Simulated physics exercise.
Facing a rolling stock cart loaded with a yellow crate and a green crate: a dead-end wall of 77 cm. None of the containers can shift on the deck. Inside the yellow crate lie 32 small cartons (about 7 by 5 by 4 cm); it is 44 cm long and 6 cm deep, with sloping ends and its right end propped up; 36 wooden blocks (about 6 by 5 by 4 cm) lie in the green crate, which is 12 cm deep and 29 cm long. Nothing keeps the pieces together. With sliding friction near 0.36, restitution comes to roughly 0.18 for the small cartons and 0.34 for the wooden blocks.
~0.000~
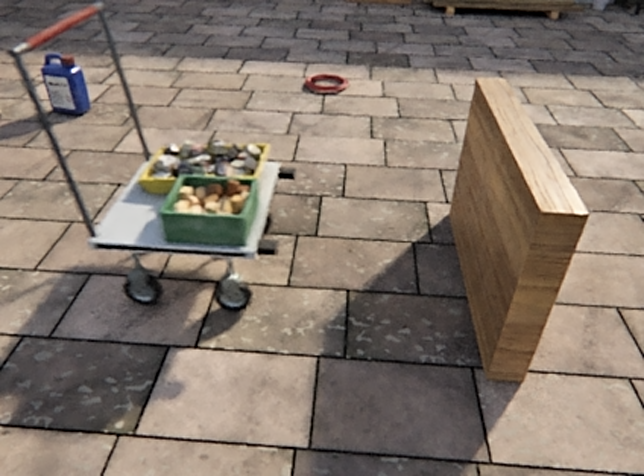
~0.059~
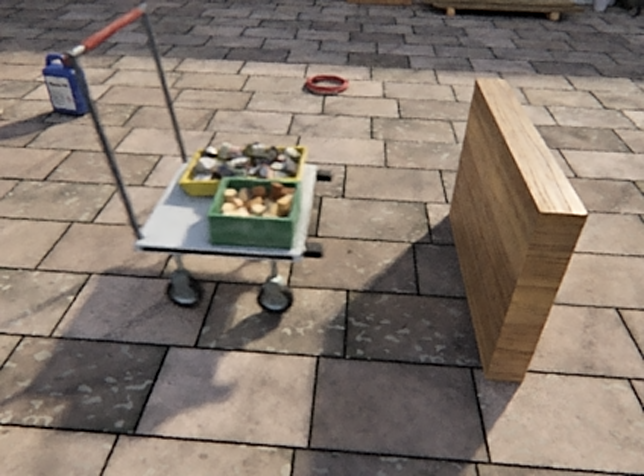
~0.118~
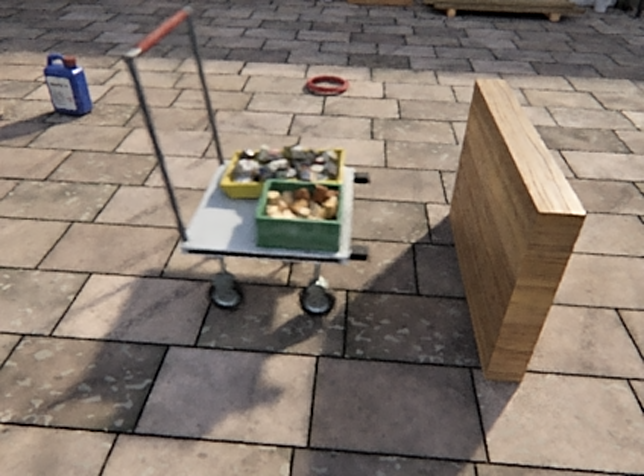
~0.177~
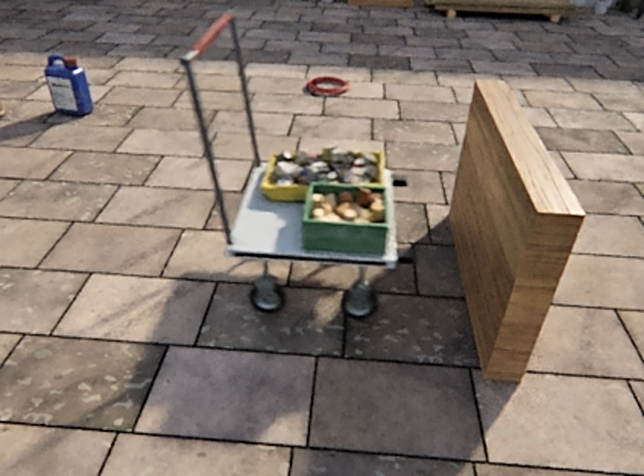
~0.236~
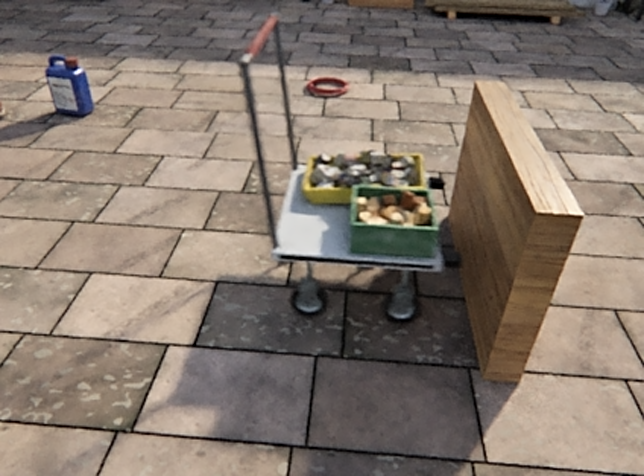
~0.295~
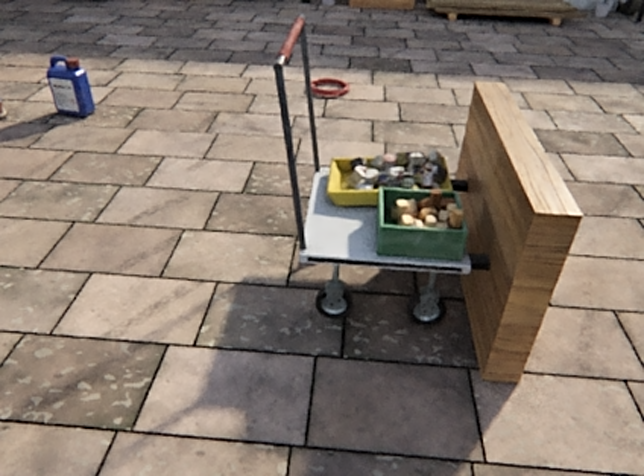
On a sunlit paved yard, a cart with a red handle, carrying a yellow crate and a green crate filled with small pieces, rolled steadily to the right, right up to a thick wooden block.
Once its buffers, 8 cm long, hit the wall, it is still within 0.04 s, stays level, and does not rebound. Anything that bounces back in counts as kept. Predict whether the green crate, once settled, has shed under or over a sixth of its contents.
The green crate has shed under a sixth of its contents.
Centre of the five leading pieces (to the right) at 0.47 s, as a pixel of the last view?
Close to (473, 167) in the last view.
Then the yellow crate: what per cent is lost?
For the yellow crate, 40 percent.
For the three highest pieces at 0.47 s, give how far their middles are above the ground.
Roughly 70 centimetres.
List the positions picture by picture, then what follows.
In the first picture (each is followed by its nearest rim corner in this view, unless another is named; the camera moves round a little), green crate, (241, 216); yellow crate (by its farthest rim corner), (162, 147); 83 cm short of the stop; none out.
Green crate, (289, 219); yellow crate, (199, 150); 65 cm short of the stop, in the second picture.
Green crate, (338, 222); yellow crate, (236, 152); 47 cm short of the stop, in the third picture.
Green crate, (386, 225); yellow crate, (273, 154); 29 cm short of the stop, in the fourth picture.
Green crate, (435, 229); yellow crate, (311, 157); 11 cm short of the stop, in the fifth picture.
Green crate, (464, 231); yellow crate, (333, 159); stopped; none out, in the sixth picture.
After 0.35 s, yellow crate 29 in, 3 out and green crate 36 in, 0 out.
After 0.47 s, yellow crate 24 in, 8 out and green crate 36 in, 0 out.
After 0.70 s, yellow crate 19 in, 13 out and green crate 34 in, 2 out.
When it is over (at 1.21 s), yellow crate 19 in, 13 out and green crate 34 in, 2 out. Asked share, 2 of 36, 6 per cent.
